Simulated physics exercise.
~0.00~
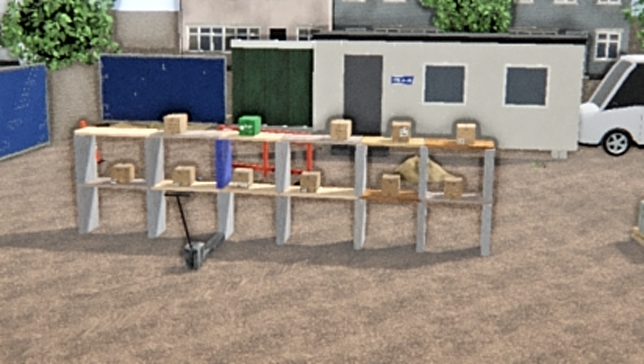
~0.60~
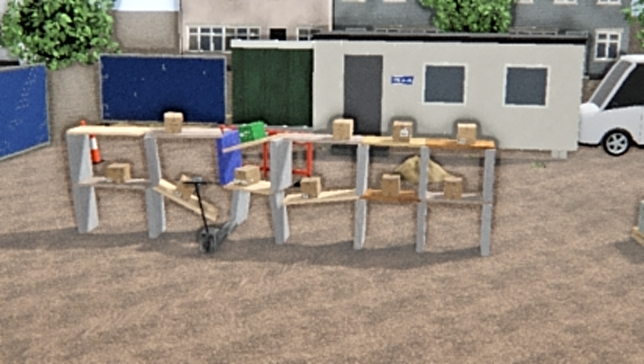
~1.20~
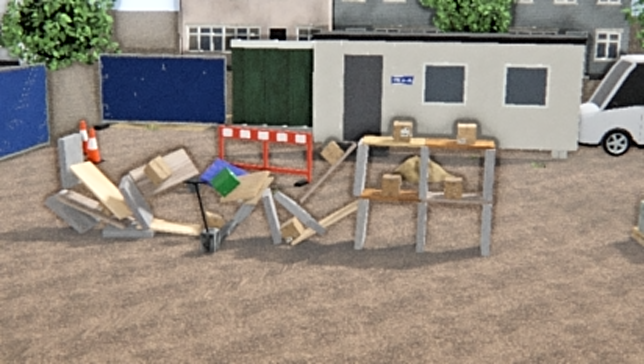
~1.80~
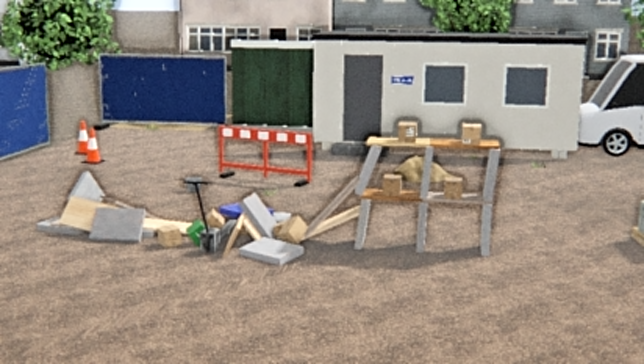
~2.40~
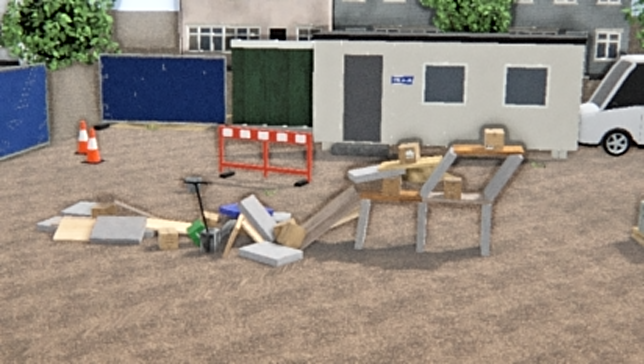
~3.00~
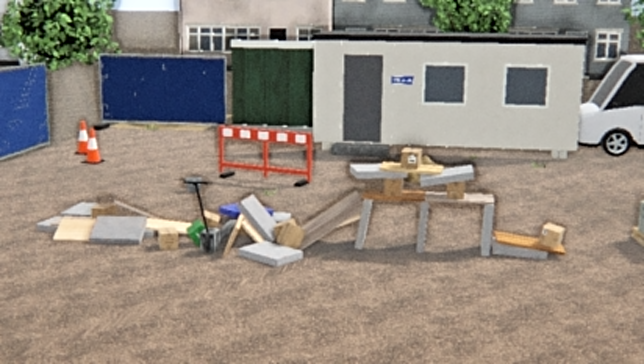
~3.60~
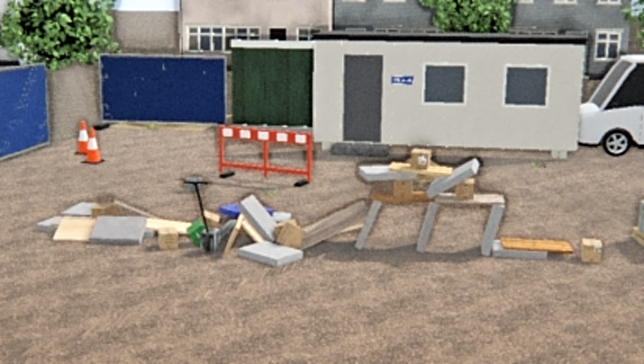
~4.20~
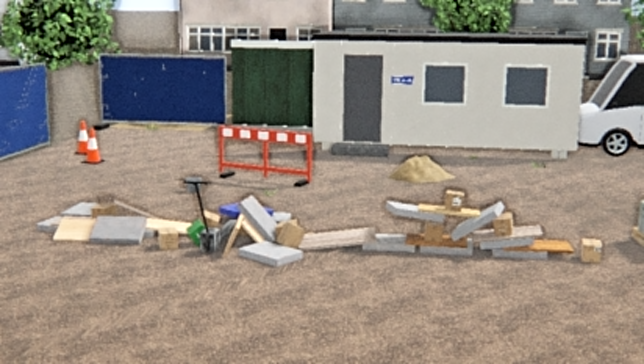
In the video, a small wheeled jack pushes in at the foot of a two-tier row of grey uprights, boards and cartons, and the left part collapses, taking down the blue upright and green carton, before the right part leans rightward and falls, leaving everything in a low heap.
